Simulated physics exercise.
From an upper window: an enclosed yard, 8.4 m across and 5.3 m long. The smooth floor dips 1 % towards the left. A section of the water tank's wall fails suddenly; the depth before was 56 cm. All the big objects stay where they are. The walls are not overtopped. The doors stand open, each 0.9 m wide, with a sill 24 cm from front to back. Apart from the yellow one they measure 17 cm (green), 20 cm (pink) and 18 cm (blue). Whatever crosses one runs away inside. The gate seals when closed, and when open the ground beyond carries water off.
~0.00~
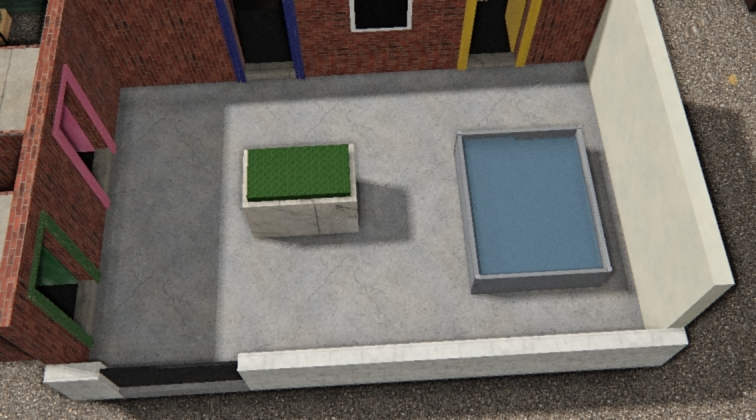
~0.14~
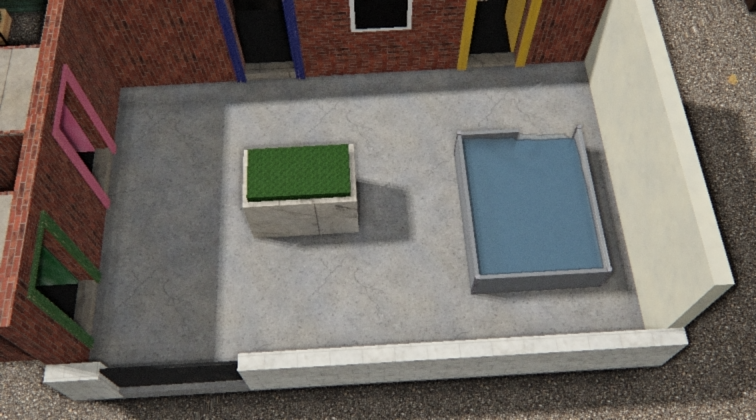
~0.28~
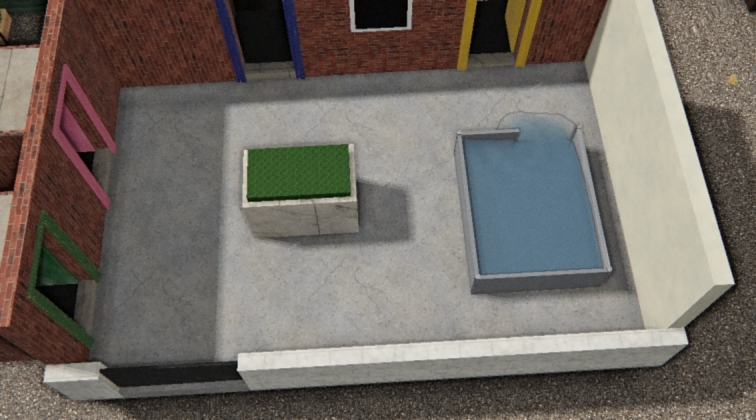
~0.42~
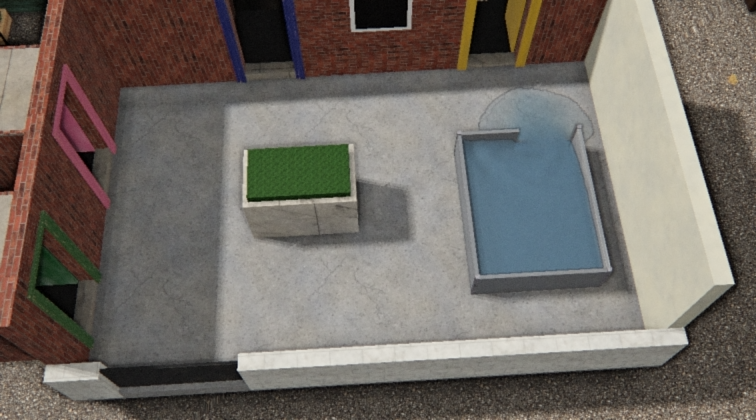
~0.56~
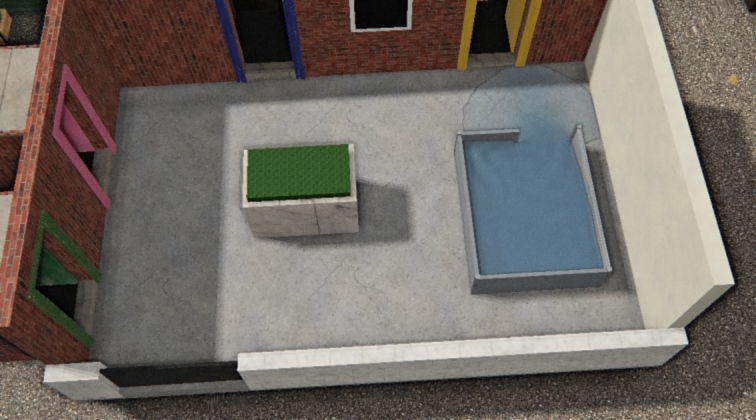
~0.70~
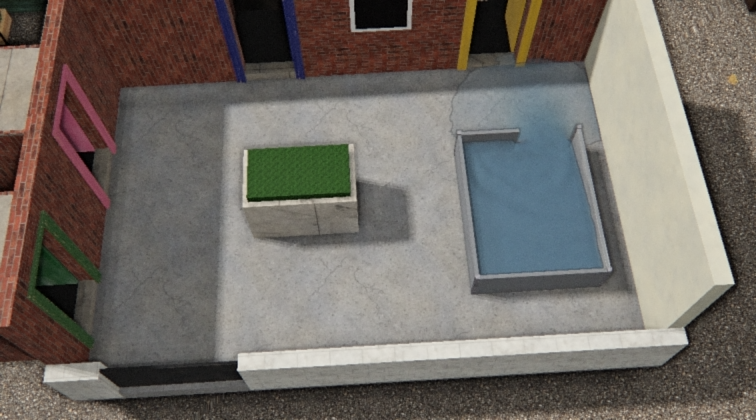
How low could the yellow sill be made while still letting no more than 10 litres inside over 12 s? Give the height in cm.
About 28 cm.
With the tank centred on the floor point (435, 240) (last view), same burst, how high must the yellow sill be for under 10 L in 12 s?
Then roughly 24 cm.
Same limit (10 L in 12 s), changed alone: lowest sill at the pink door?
Roughly 11.0 cm at pink.
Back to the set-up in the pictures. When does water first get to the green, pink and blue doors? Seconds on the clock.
Green 6.5 s, pink 5.0 s, blue 3.0 s.
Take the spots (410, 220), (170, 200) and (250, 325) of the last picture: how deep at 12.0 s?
In that order: 2, 6 and 7 cm.
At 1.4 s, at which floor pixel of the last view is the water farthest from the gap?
Near (411, 74).
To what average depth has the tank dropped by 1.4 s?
About 43 cm.
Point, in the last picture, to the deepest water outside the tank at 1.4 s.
Around (579, 64).
After 1.4 s water covers 10 % of the floor, deepest (44 cm) near (579, 64); 15 cm at the yellow door, 36 litres in over its 8 cm sill.
After 3.0 s water covers 20 % of the floor, deepest (30 cm) near (581, 72); 22 cm at the yellow door, 192 litres in over its 8 cm sill.
After 12.0 s water covers 95 % of the floor, deepest (12 cm) near (89, 367); 7 cm at the yellow door, 390 litres in over its 8 cm sill.
At the yellow door as built, the water arrived by 0.7 s and peaked near 24 cm at 2.0 s.
Run again over the same 12 s with other heights there, 35 litres in over 23 cm, 2 litres over 31 cm. The limit of 10 litres is kept from about 28 cm up.
